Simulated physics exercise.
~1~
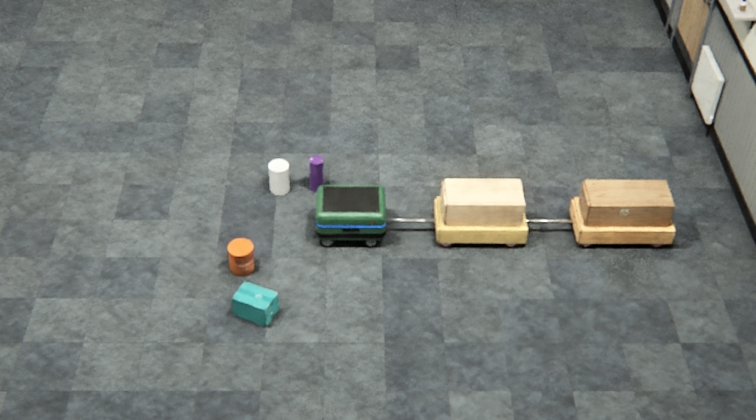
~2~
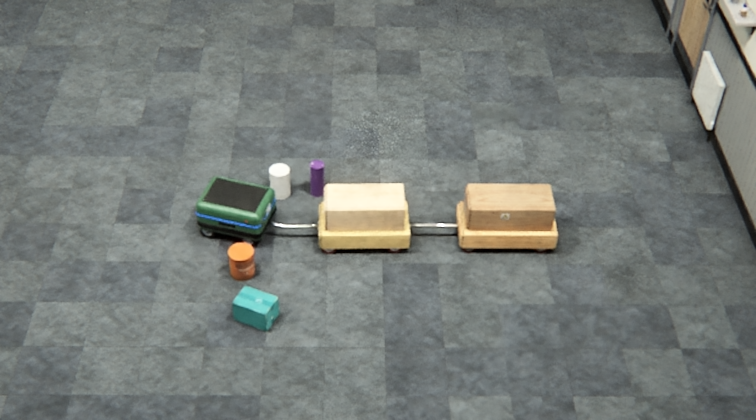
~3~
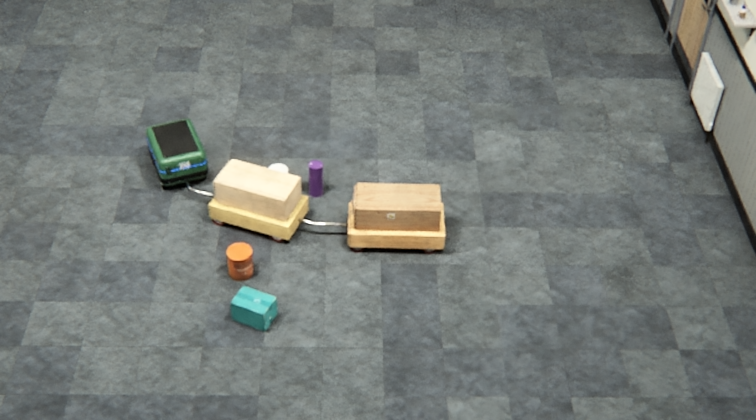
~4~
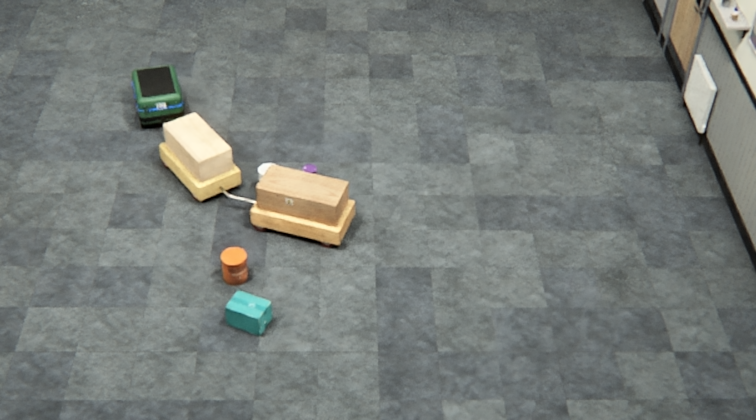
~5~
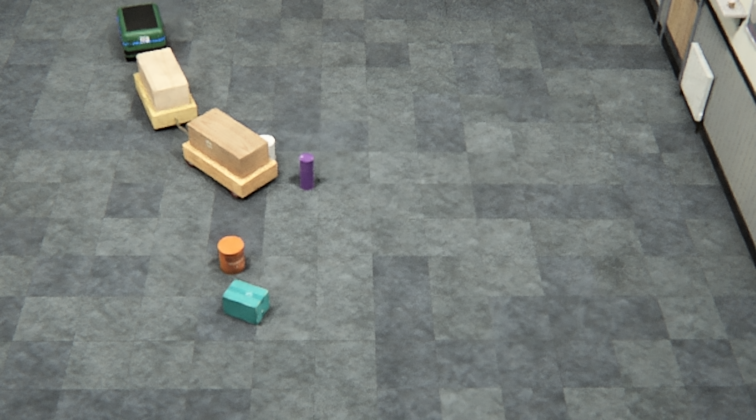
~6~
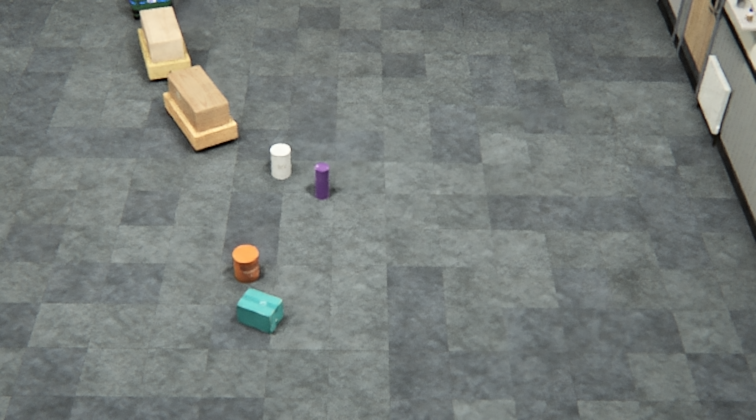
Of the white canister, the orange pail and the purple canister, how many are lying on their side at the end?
None of them are lying on their side; the white canister, the orange pail and the purple canister are all still upright at the end.
A green tug pulls two carts loaded with wooden blocks leftward across a gray tiled floor, toward a white canister, a purple canister, an orange pail and a turquoise box. It passes between the canisters and the pail, then swings upward, and the front cart follows it around the bend. As the rear cart cuts the corner, it partly hides the canisters, and the white one shifts a short way up the floor. The train carries on toward the top left, with the tug nearly out of view. The white canister ends upright in its new spot, while the other items remain in place.
